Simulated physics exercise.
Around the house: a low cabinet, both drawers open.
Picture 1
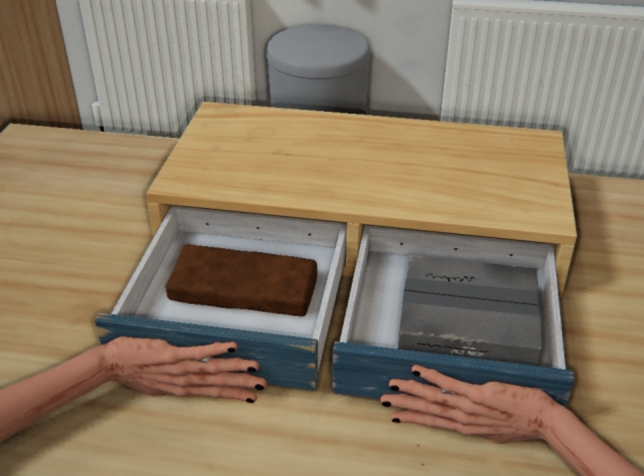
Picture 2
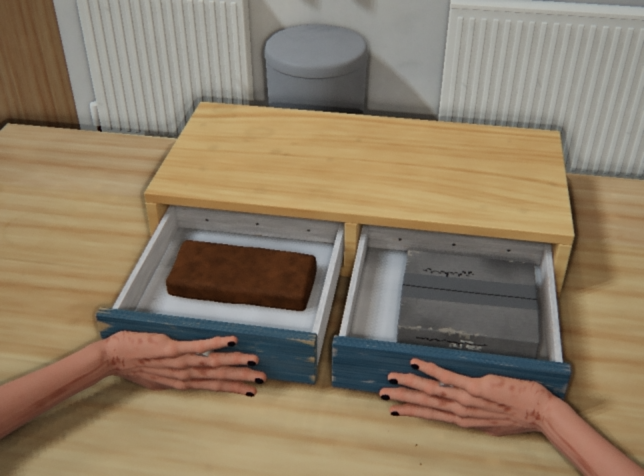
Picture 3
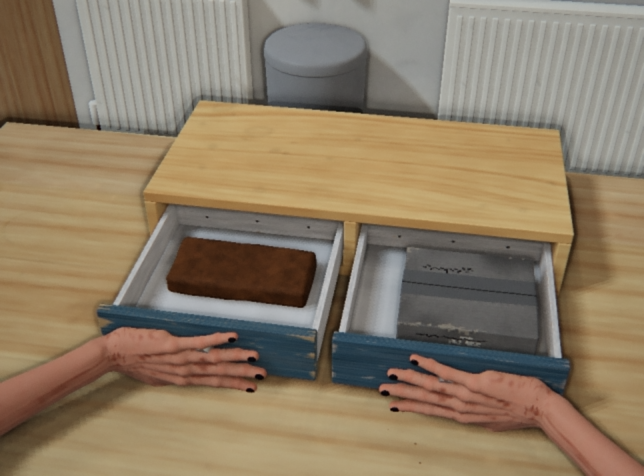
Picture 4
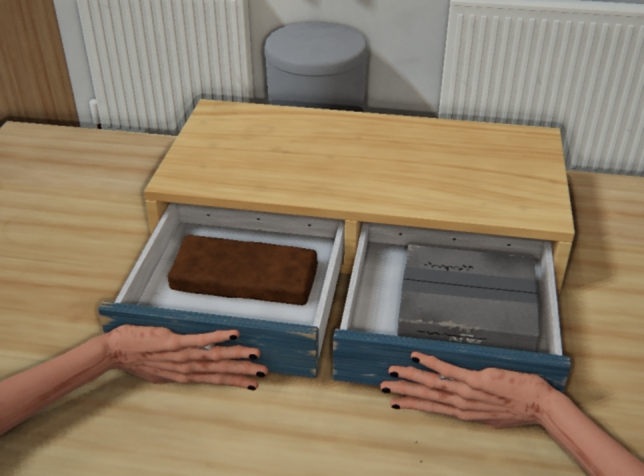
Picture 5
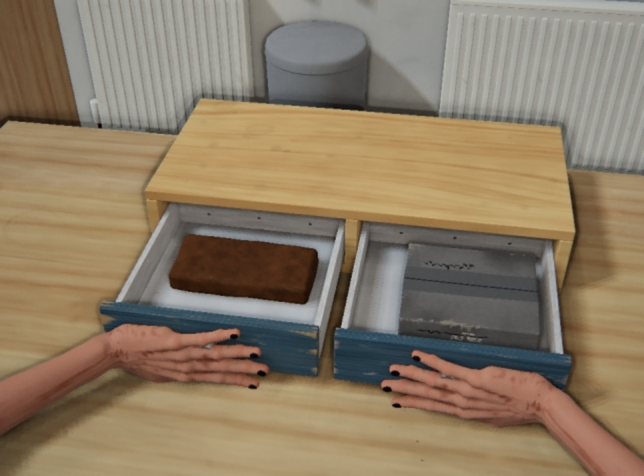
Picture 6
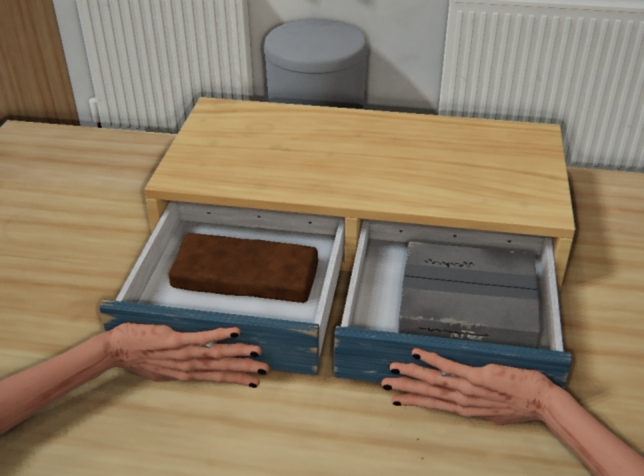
Two hands barely moved as they rested on the blue fronts of a low wooden cabinet's open drawers, with a brown block lying in the left one and a grey box in the right.
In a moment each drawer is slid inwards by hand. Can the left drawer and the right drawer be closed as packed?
In the end the left drawer closes and the right drawer closes.
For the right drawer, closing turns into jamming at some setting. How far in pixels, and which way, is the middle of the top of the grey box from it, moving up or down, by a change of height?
About 8 pixels up.
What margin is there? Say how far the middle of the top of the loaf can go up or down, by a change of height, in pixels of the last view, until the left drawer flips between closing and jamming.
About 20 pixels up.
Then, 0.46 s on from there, left drawer about half in; right drawer starting in.
Then, 0.78 s on from there, left drawer about half in; right drawer about half in.
In the end, the left drawer shuts flush; the right drawer shuts flush.
